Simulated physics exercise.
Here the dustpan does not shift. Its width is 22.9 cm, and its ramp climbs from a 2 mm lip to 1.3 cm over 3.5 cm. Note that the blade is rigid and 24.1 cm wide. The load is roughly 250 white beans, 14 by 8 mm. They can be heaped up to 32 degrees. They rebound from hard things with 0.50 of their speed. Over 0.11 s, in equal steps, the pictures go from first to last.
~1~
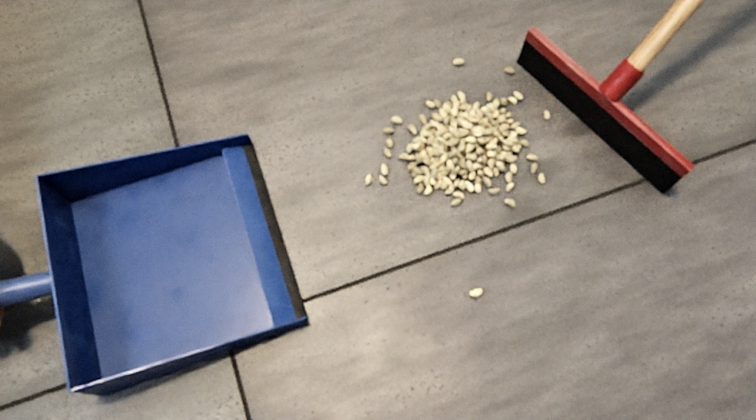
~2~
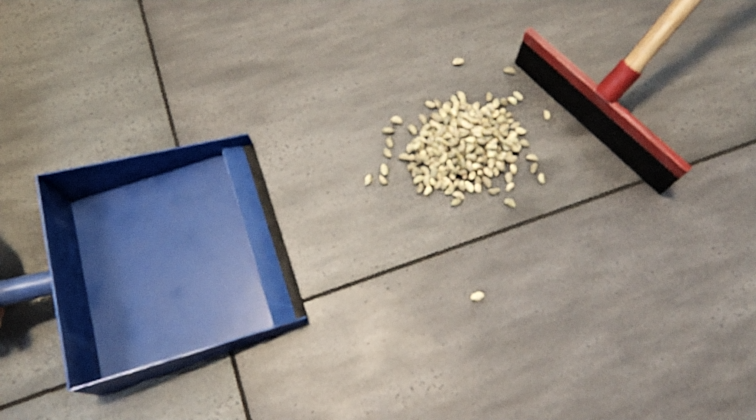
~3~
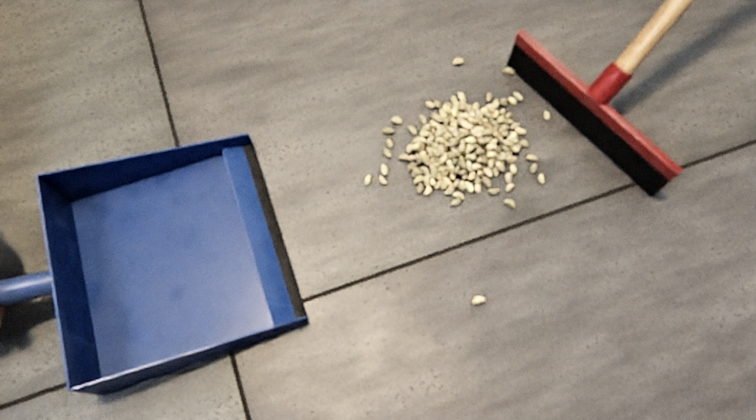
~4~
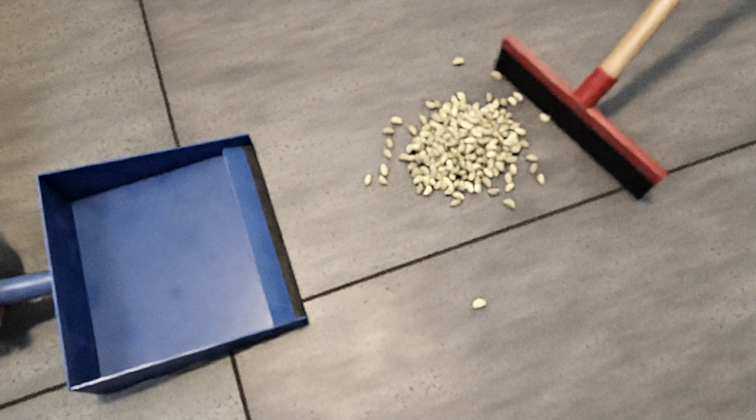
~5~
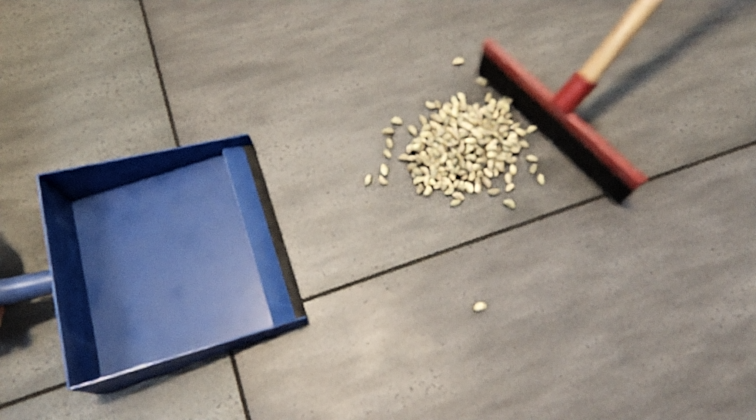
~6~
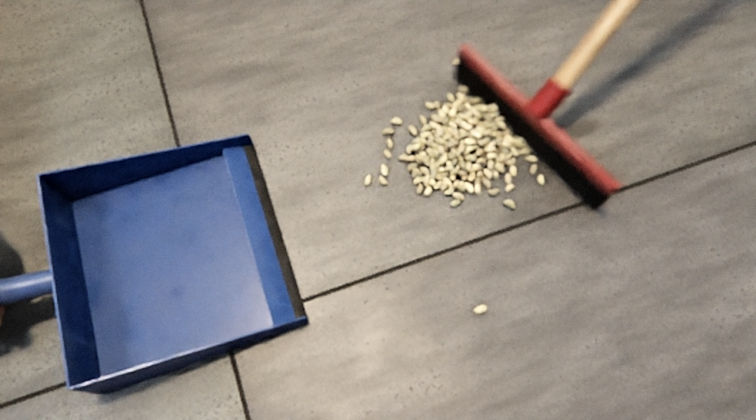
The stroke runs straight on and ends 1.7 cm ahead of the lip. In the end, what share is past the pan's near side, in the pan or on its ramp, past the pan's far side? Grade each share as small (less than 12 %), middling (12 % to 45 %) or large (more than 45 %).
Past the pan's near side - middling, in the pan or on its ramp - large, past the pan's far side - small.
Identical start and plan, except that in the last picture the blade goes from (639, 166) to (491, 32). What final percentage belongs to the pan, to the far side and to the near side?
Pan 0 % / far 15 % / near 0 %.
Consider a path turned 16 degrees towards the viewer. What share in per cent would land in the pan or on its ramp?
In that case some 60 per cent.
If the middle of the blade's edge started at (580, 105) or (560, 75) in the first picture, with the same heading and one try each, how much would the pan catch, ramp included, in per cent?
The two tries give about 55 % and about 45 %.
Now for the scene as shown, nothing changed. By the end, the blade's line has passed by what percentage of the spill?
Estimate: Near 0 %.
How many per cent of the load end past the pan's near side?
About 20 per cent.
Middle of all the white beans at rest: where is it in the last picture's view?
(266, 262).
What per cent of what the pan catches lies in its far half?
Something like 40 per cent of the catch.
Then, 0.10 s after the last picture, middle of the blade 16 cm from the lip; 0 % over the lip, far side 5 %, near side 0 %.
Then, 0.16 s after the last picture, middle of the blade 8 cm from the lip; 0 % over the lip, far side 5 %, near side 5 %.
Then, 0.37 s after the last picture, middle of the blade 6 cm from the lip; 50 % over the lip, far side 5 %, near side 20 %.
In the end, near side 20 %, pan 50 %, far side 5 %, in front of the lip or behind the blade 25 %.
